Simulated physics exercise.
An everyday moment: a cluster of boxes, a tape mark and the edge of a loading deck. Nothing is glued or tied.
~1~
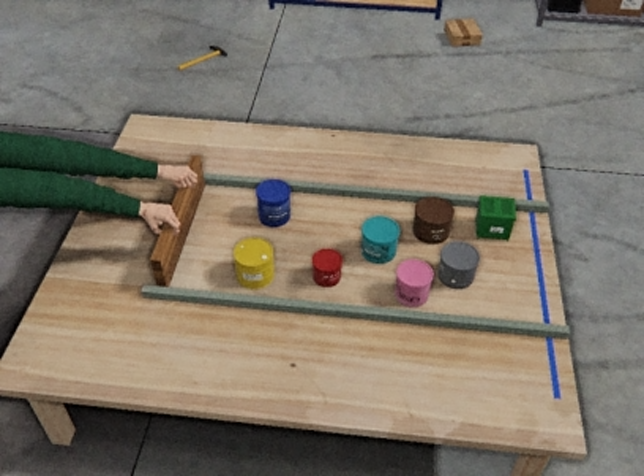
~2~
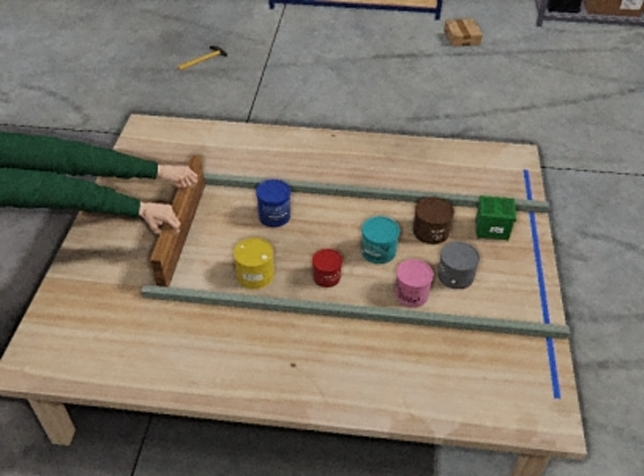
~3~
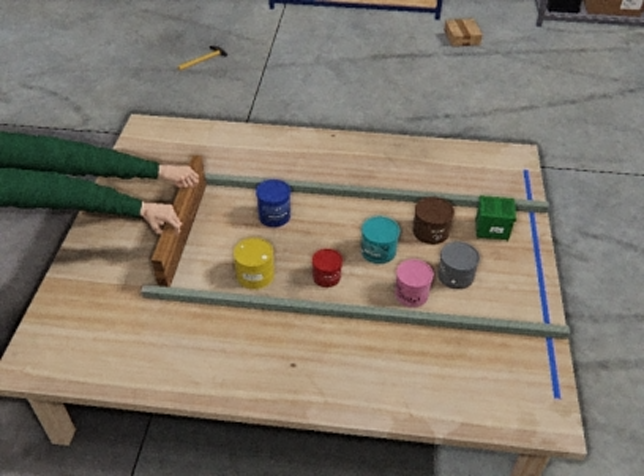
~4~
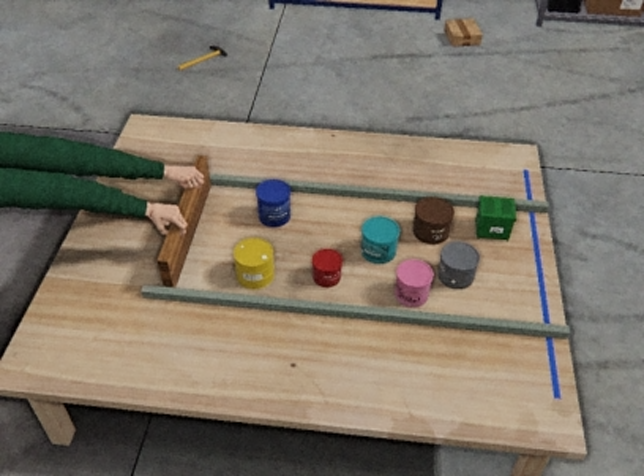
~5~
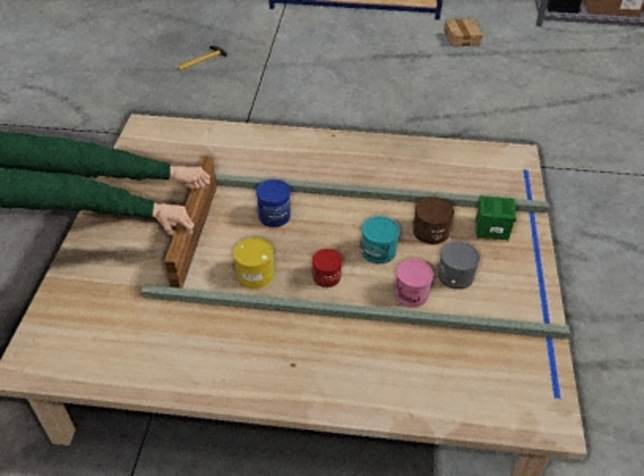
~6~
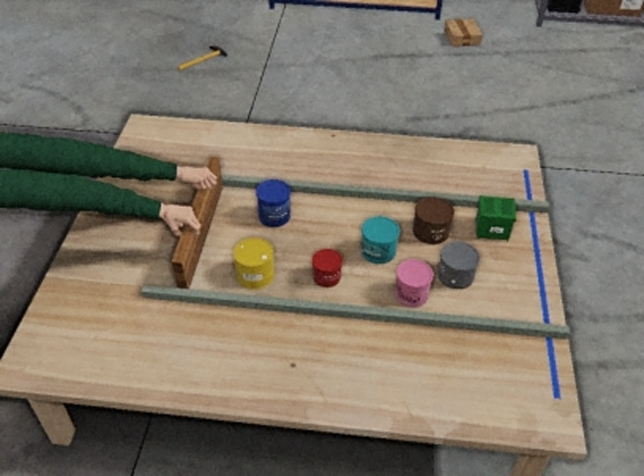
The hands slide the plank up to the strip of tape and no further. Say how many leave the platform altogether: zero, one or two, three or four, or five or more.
The number that fall off is five or more.
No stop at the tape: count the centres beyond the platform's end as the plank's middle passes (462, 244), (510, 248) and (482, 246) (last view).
Place by place, 0, 4 and 1.
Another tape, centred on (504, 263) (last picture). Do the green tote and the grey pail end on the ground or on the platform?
The green tote tumbles off; the grey pail comes down.
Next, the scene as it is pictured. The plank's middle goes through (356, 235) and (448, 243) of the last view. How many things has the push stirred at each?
The counts are 3 and 8.
Soon after, none off yet; green tote at rest near (495, 219); grey pail at rest near (458, 266); brown pail at rest near (433, 221).
At rest, the number that fall off is five or more; fallen, yellow canister, blue pail, red pail, turquoise pail, pink pail, brown pail, grey pail and green tote.
